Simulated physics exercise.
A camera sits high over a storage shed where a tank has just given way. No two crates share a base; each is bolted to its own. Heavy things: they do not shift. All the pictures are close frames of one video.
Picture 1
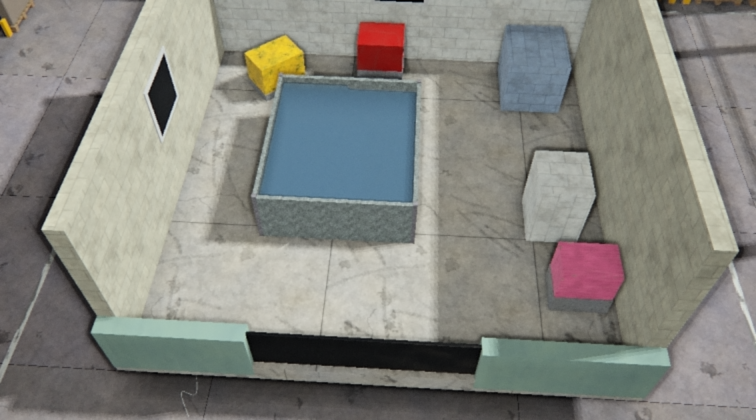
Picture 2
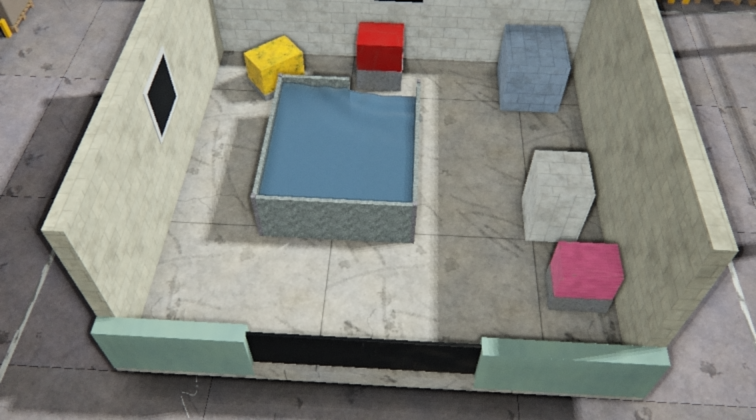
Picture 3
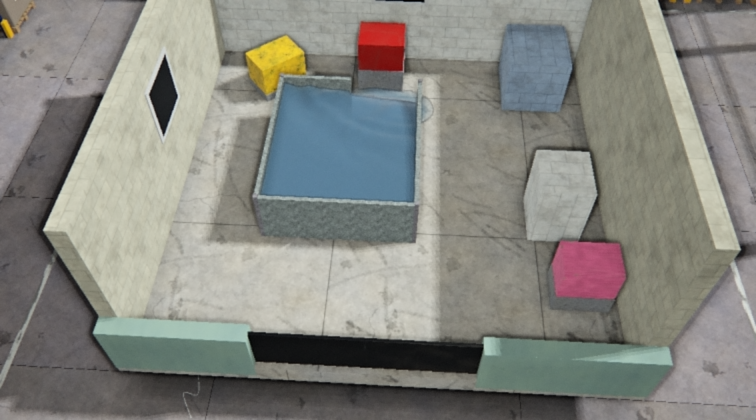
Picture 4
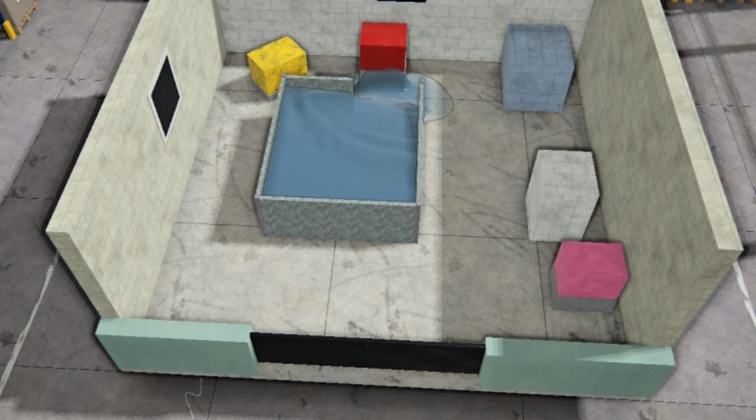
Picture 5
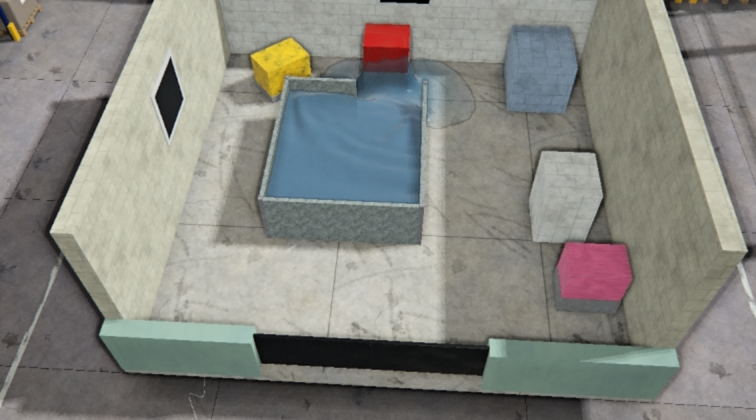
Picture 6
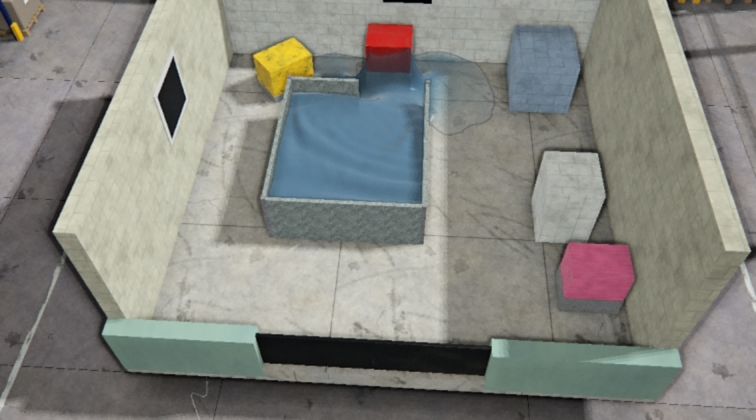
A large open tank of blue water sat still among colored crates in a walled space, then water poured through a gap on its far side and spread across the floor around the red crate.
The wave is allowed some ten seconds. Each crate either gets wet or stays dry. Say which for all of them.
Result: Red crate: Touched. Yellow crate: Touched. Pink crate: Untouched.
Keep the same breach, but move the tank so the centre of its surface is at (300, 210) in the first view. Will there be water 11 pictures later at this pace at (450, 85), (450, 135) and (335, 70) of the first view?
First drenched; next drenched; last drenched.
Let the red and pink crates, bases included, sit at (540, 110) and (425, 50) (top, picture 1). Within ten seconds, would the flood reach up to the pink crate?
As for the pink one, it is dampened.
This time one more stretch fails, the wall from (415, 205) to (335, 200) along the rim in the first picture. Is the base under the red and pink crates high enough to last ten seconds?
Red crate: Untouched; pink crate: Overtopped.
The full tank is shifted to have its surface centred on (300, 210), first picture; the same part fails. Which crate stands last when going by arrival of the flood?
Answer: The one in pink.
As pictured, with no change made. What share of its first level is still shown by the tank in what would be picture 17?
60 percent or thereabouts.
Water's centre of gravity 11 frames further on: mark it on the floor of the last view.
Close to pixel (377, 141).
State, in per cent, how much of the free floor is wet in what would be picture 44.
It comes to 95 per cent.
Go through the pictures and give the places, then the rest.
Still water in the open tank at (343, 139), in the first picture.
The front is at a hidden place, out from the gap on the open tank's far side, in the second picture.
Water pours out on the open tank's far side and has run to a hidden place, in the third picture.
The front is at (420, 76), out from the gap on the open tank's far side, in the fourth picture.
Water pours out on the open tank's far side and has run to (434, 61), in the fifth picture.
The front is at (322, 57), out from the gap on the open tank's far side, in the sixth picture.
A moment on, water covers 20 % of the floor; the red crate water round its plinth, the yellow crate water round its plinth, the pink crate not reached.
Next, water covers 40 % of the floor; the red crate water round its plinth, the yellow crate water round its plinth, the pink crate not reached.
Then, water covers 70 % of the floor; the red crate water round its plinth, the yellow crate water round its plinth, the pink crate water round its plinth.
Later, water covers 95 % of the floor; the red crate water round its plinth, the yellow crate water round its plinth, the pink crate water round its plinth.
In the end, water covers 100 % of the floor; the red crate was topped, the yellow crate was topped, the pink crate stayed above the water.
